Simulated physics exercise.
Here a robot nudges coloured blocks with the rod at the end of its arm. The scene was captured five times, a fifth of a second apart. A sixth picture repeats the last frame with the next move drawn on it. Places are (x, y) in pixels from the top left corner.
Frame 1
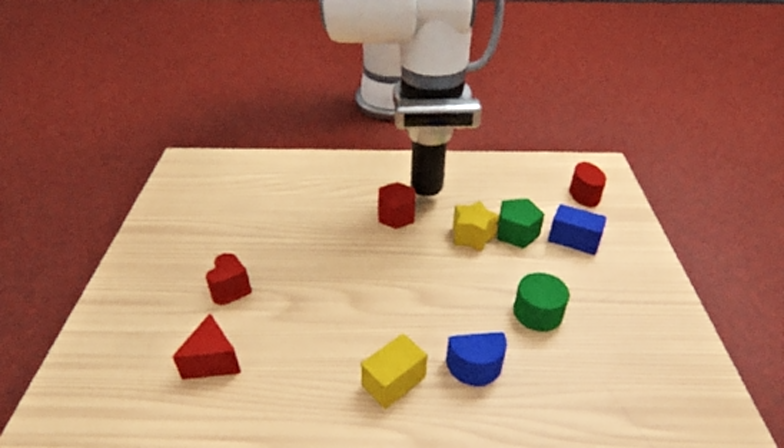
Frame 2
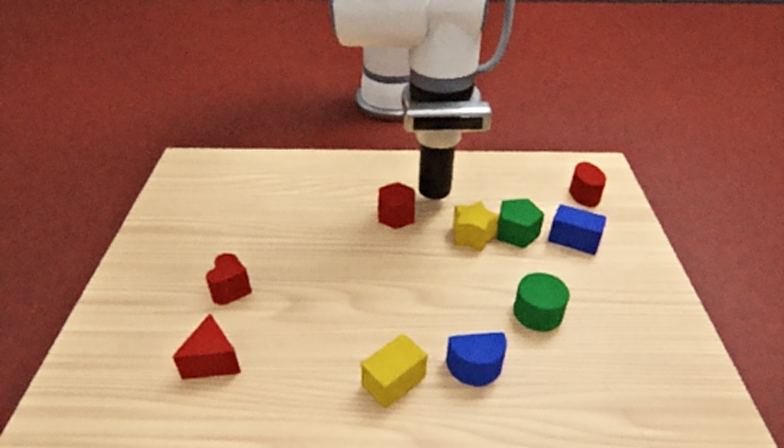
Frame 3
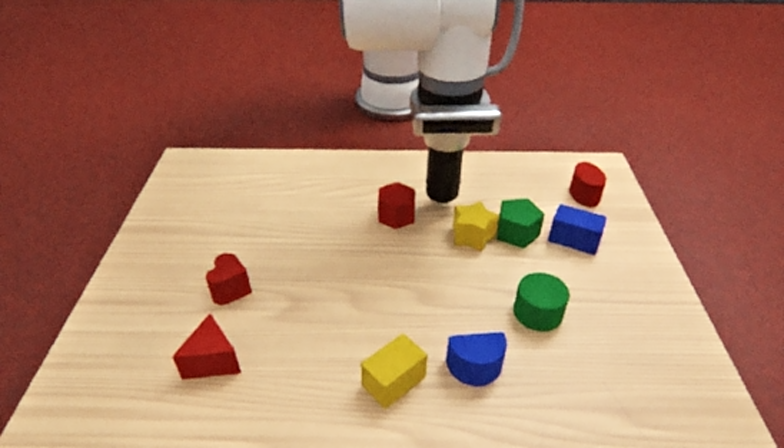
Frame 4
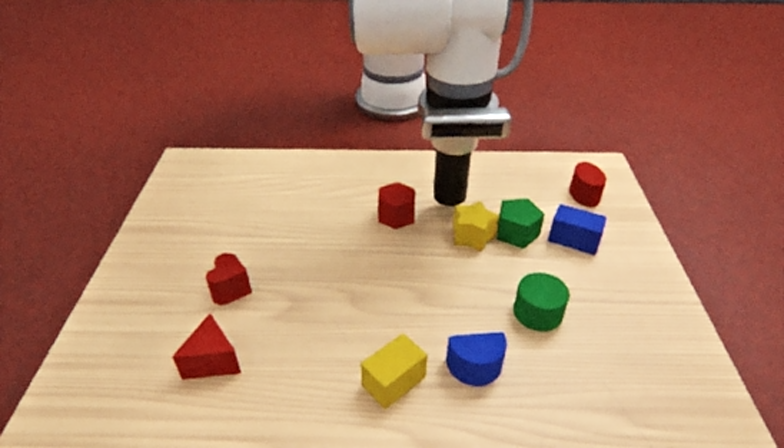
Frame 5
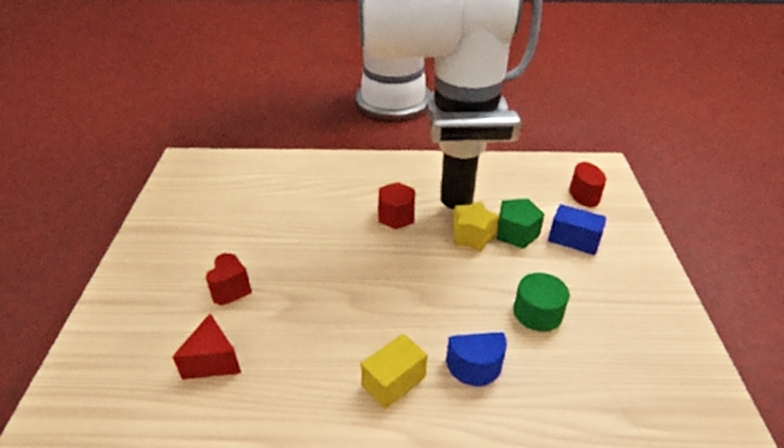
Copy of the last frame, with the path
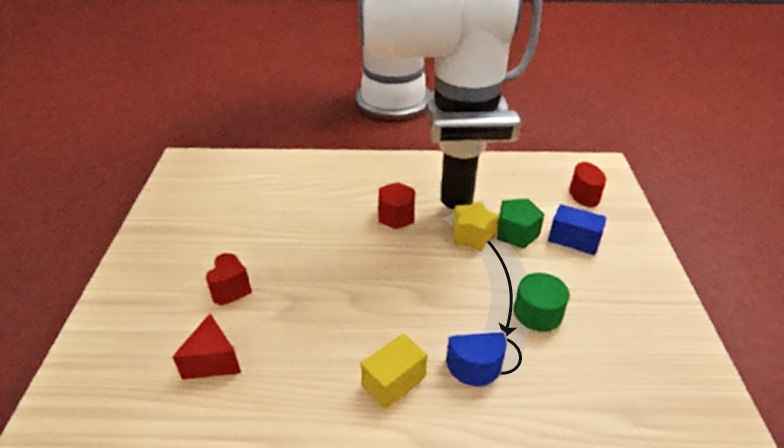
A robot arm with a dark rod at its end moves slightly to the right and a little nearer over a wooden table, closing in beside a yellow star block, while the red, yellow, green and blue blocks stay still.
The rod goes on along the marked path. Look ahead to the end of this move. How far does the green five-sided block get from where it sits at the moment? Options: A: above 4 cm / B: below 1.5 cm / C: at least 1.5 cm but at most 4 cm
B: Below 1.5 cm.
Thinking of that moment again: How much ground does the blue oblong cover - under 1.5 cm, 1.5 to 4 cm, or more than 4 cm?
Verdict: Less than 1.5 cm.
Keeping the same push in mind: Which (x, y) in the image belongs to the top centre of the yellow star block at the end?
It comes to (540, 358).
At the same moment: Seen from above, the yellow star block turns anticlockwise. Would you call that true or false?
The claim holds.
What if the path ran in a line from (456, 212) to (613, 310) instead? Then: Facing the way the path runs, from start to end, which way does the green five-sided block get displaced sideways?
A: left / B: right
That would be A.
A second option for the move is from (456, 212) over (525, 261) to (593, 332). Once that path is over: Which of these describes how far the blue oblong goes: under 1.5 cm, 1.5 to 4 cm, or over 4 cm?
Between 1.5 and 4 cm.
Drawn move, from (456, 212) over (494, 248) and (511, 298) to (498, 355).
On the path given first. One third of the way, rod at (497, 237); yellow star block at (511, 252); green five-sided block at (529, 214), turned 30° anticlockwise.
Two thirds of the way, rod at (514, 287); yellow star block at (528, 307); green five-sided block at (529, 214), turned 30° anticlockwise; green disc at (576, 330).
At the end, rod at (501, 342); yellow star block at (540, 358), turned 30° anticlockwise; blue D-shaped block at (473, 355), turned 30° clockwise; green five-sided block at (529, 214), turned 30° anticlockwise; green disc at (594, 352); blue oblong still.
